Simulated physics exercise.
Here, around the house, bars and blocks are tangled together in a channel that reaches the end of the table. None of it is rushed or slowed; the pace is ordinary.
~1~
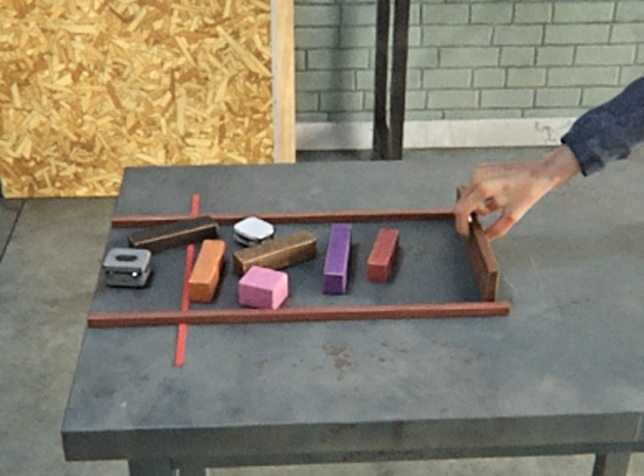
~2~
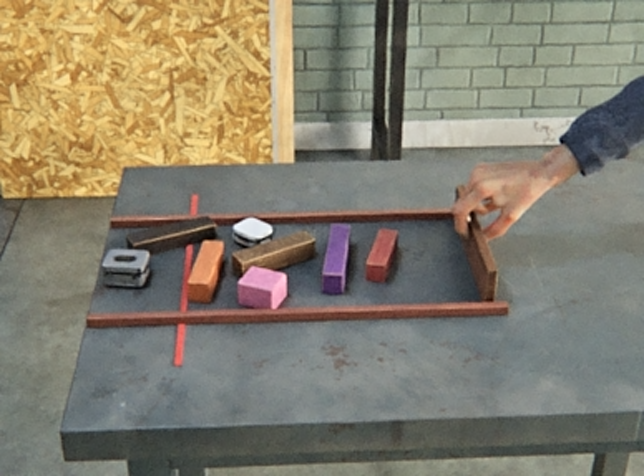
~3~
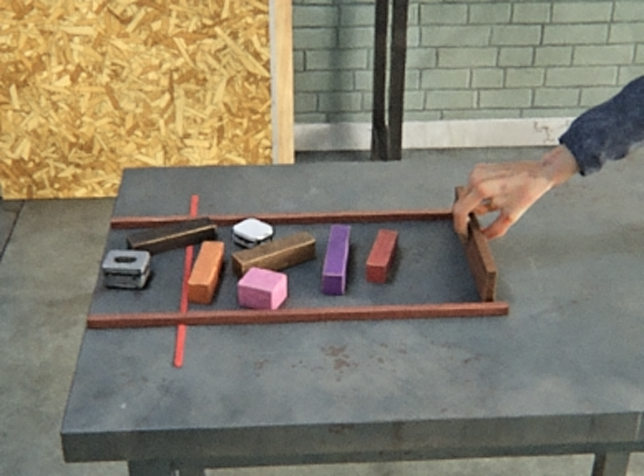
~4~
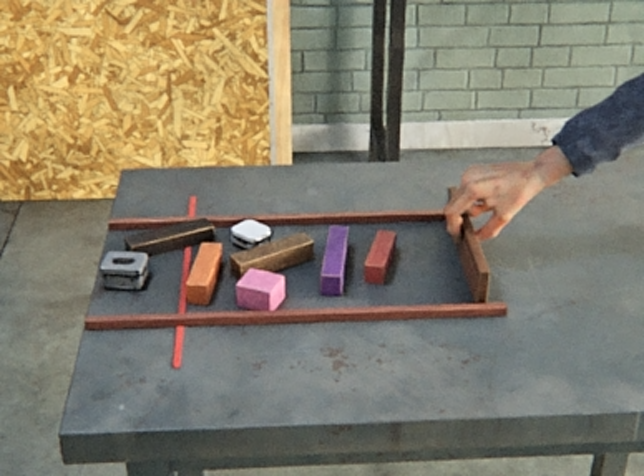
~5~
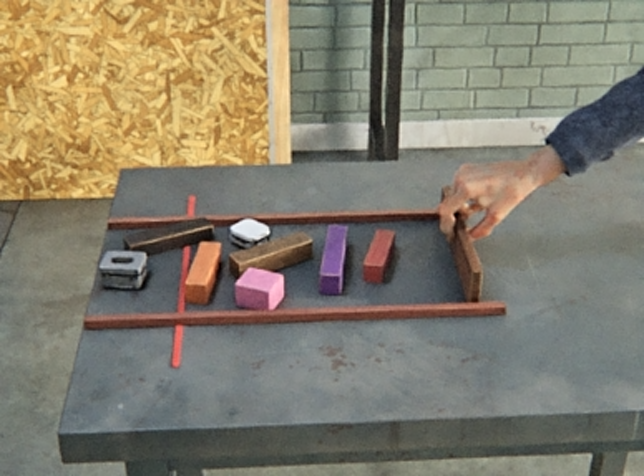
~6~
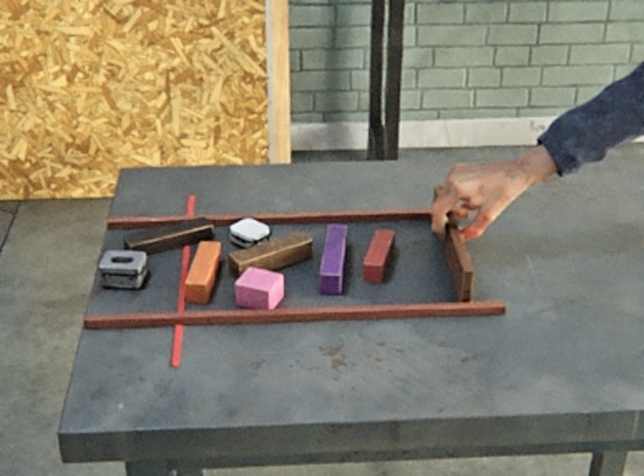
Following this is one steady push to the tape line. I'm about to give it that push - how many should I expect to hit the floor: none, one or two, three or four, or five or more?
Expect one or two.
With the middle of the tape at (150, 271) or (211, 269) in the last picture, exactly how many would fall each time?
Counts per try: 3; 0.
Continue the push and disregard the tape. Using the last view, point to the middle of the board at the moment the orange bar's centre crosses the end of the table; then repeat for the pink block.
Points: About (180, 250) and about (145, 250).
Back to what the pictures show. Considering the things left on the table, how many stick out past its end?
The total would be 2.
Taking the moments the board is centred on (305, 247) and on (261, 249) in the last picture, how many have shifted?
6 by the first point, 6 by the second.
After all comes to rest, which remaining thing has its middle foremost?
Closest at the end: The orange bar.
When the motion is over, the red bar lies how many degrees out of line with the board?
Close to 0°.
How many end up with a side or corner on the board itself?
2 of them.
Early on, none off yet; grey case at rest near (124, 270); black bar at rest near (169, 237); orange bar at rest near (204, 272).
A while later, none off yet; grey case at rest near (124, 270); black bar at rest near (169, 237); orange bar travelled a little near (187, 274).
Further along, none off yet; grey case moving near (113, 270); black bar travelled a little near (153, 238); orange bar travelled about its own width near (141, 275).
Finally, the number that fall off is one or two; lost, grey case.
